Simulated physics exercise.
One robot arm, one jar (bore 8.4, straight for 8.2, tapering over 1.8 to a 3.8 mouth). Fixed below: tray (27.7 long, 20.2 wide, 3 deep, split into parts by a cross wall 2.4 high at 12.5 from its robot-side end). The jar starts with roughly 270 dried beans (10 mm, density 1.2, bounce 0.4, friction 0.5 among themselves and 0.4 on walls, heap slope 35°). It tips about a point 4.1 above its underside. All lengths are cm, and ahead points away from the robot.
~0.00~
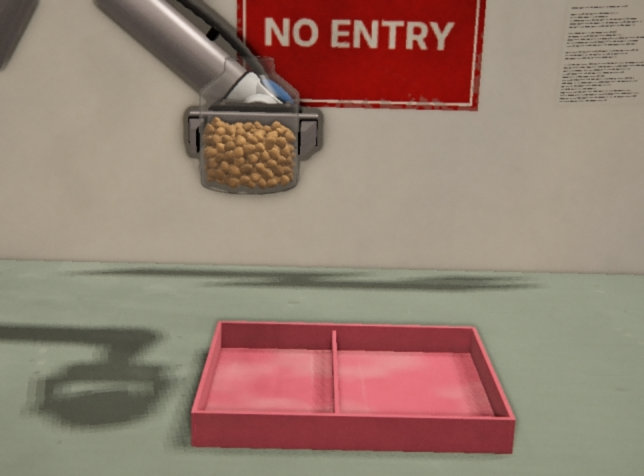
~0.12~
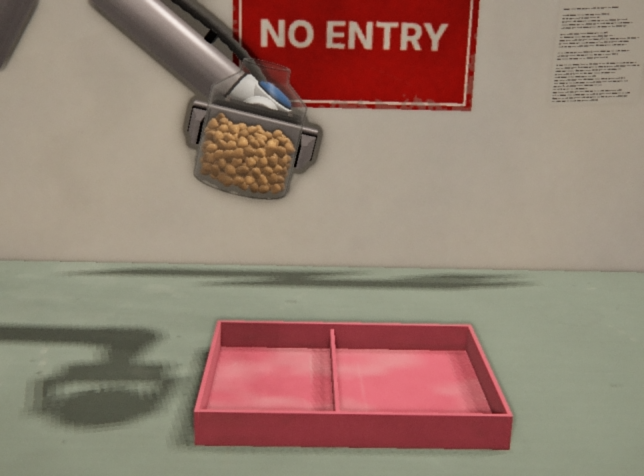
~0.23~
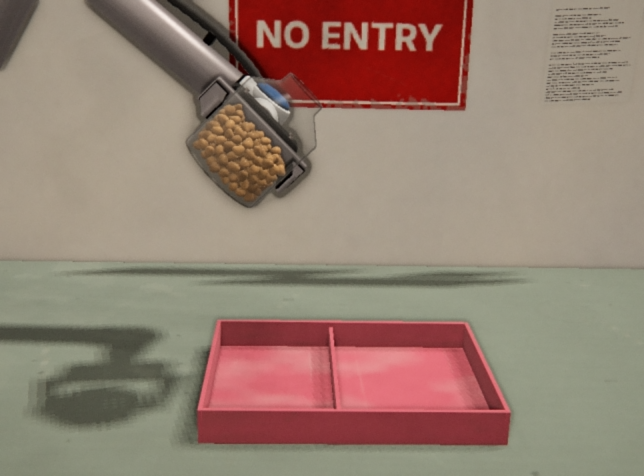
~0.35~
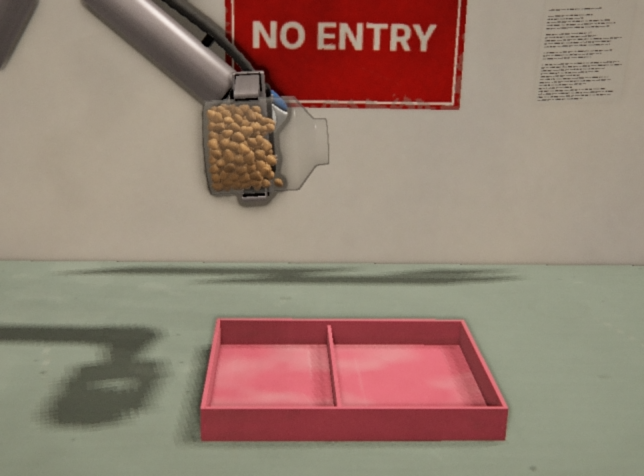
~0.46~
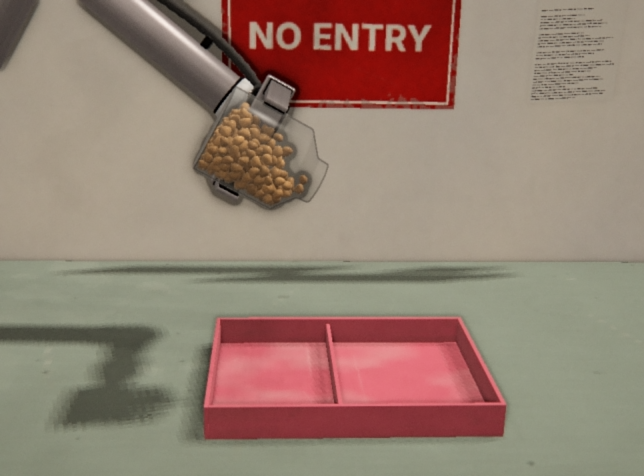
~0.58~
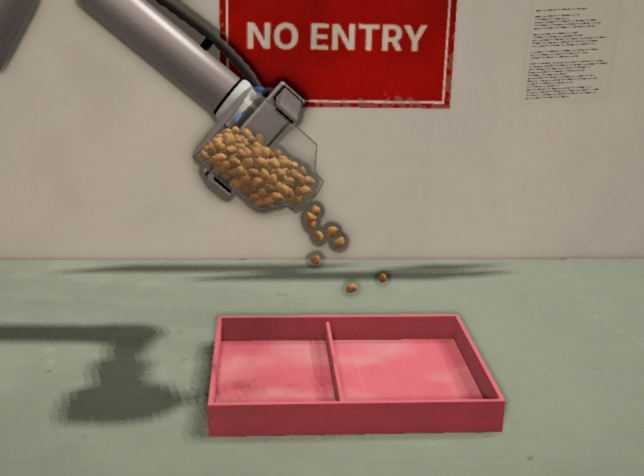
Above a divided pink tray, a robot arm tips a clear jar, spilling a few beans.
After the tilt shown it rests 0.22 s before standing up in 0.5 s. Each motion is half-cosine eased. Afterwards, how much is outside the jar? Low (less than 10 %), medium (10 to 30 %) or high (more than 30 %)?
Outside the jar the share is medium, 10 to 30 %.
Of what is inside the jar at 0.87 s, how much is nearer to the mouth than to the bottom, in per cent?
Some 65 per cent.
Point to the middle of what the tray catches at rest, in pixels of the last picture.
Around (388, 374).
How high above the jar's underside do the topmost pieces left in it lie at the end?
About 6.5 cm.
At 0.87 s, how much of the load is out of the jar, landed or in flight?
About 15 per cent by then.
By 0.87 s, tipped 125°, highest piece 27 above the table; 229 in the jar, 29 in the far-side part, 7 in the robot-side part, 1 in flight or on a rim.
By 1.16 s, tipped 25°, highest piece 32 above the table; 226 in the jar, 32 in the far-side part, 6 in the robot-side part, 2 in flight or on a rim.
By 1.50 s, upright, highest piece 28 above the table; 226 in the jar, 34 in the far-side part, 6 in the robot-side part.
By 2.20 s, upright, highest piece 28 above the table; 226 in the jar, 34 in the far-side part, 6 in the robot-side part.
Final count, 226 in the jar, 34 in the far-side part, 6 in the robot-side part. That is 15 % outside the jar.
